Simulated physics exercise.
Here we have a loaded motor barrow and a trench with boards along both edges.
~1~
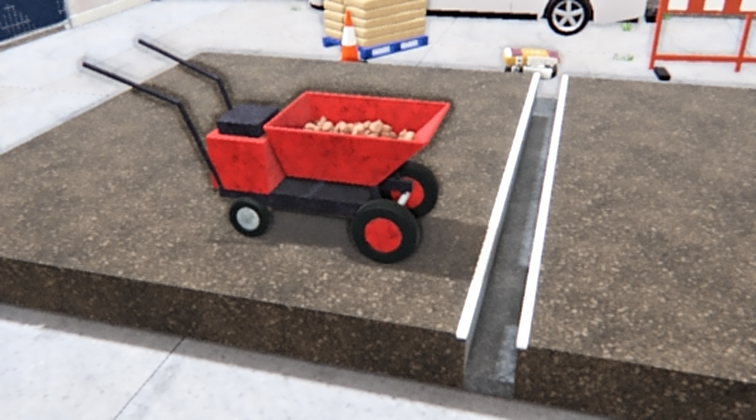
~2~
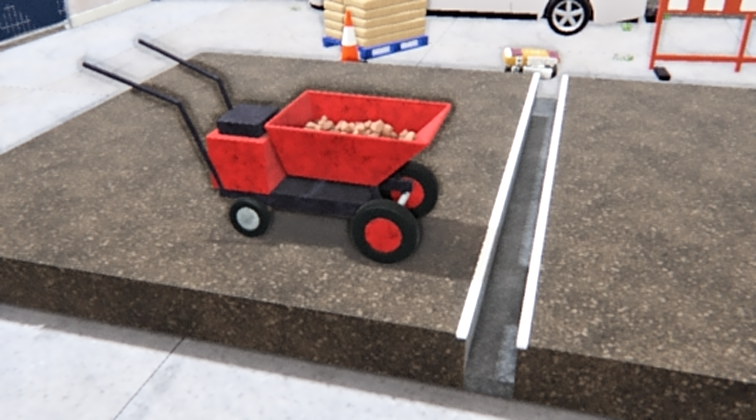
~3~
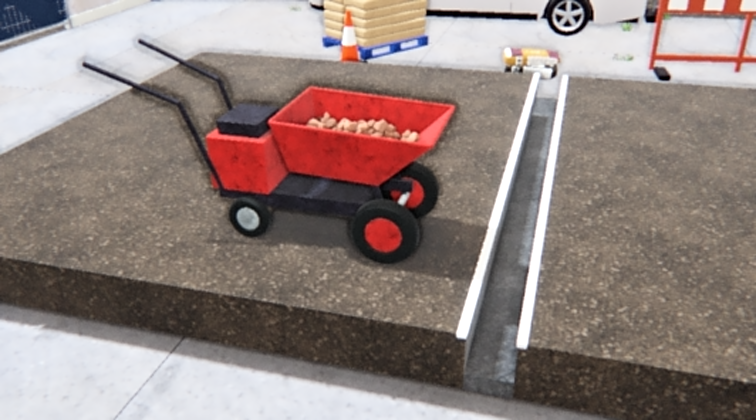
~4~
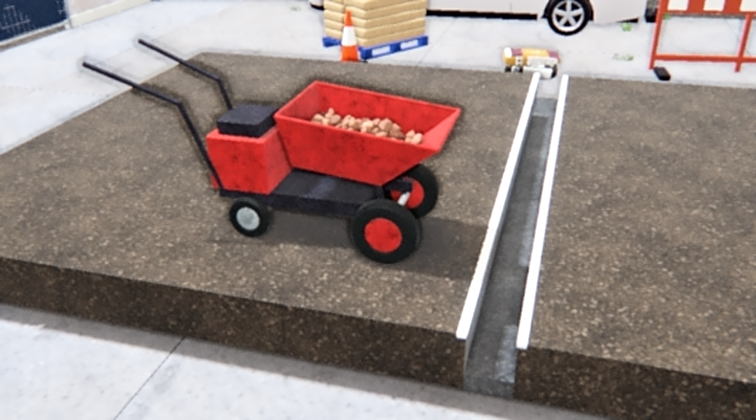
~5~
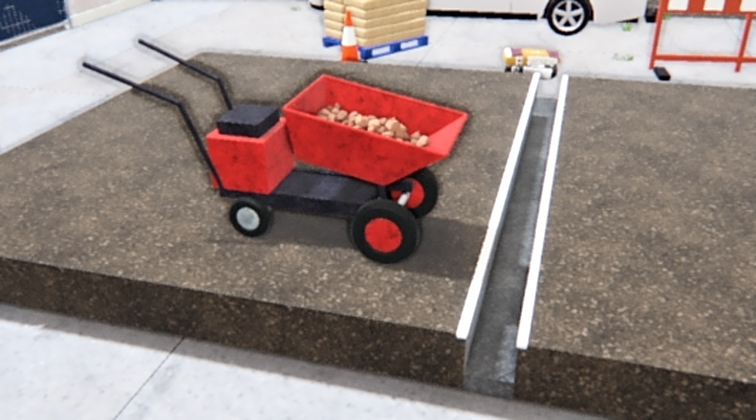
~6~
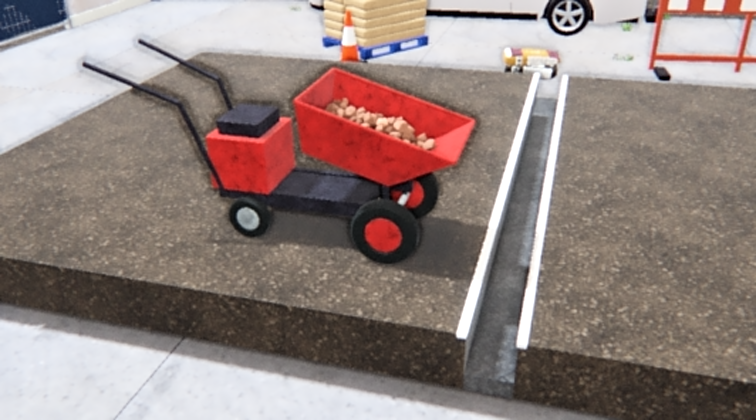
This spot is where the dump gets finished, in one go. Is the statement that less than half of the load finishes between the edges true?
Greater share.
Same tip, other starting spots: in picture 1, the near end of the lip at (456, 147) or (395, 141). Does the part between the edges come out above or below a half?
Respectively: A smaller portion, the bigger portion.
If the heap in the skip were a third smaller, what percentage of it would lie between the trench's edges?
Around 90 %.
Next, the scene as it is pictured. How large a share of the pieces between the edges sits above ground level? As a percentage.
About 0 in a hundred.
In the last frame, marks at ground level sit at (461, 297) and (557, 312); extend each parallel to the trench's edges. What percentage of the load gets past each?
That's 100 in a hundred for the first and 10 in a hundred for the second.
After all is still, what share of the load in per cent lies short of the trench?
I'd say near 0 per cent, give or take.
Soon after the last picture, skip tipped steeply; all in the skip.
A little later, skip tipped steeply; most in the skip; about a quarter in or heaped over the trench; a stray few beyond it; a stray few falling.
Later still, skip tipped right over; most in or heaped over the trench; a small part beyond it.
At rest, skip tipped right over; most in or heaped over the trench; a small part beyond it.
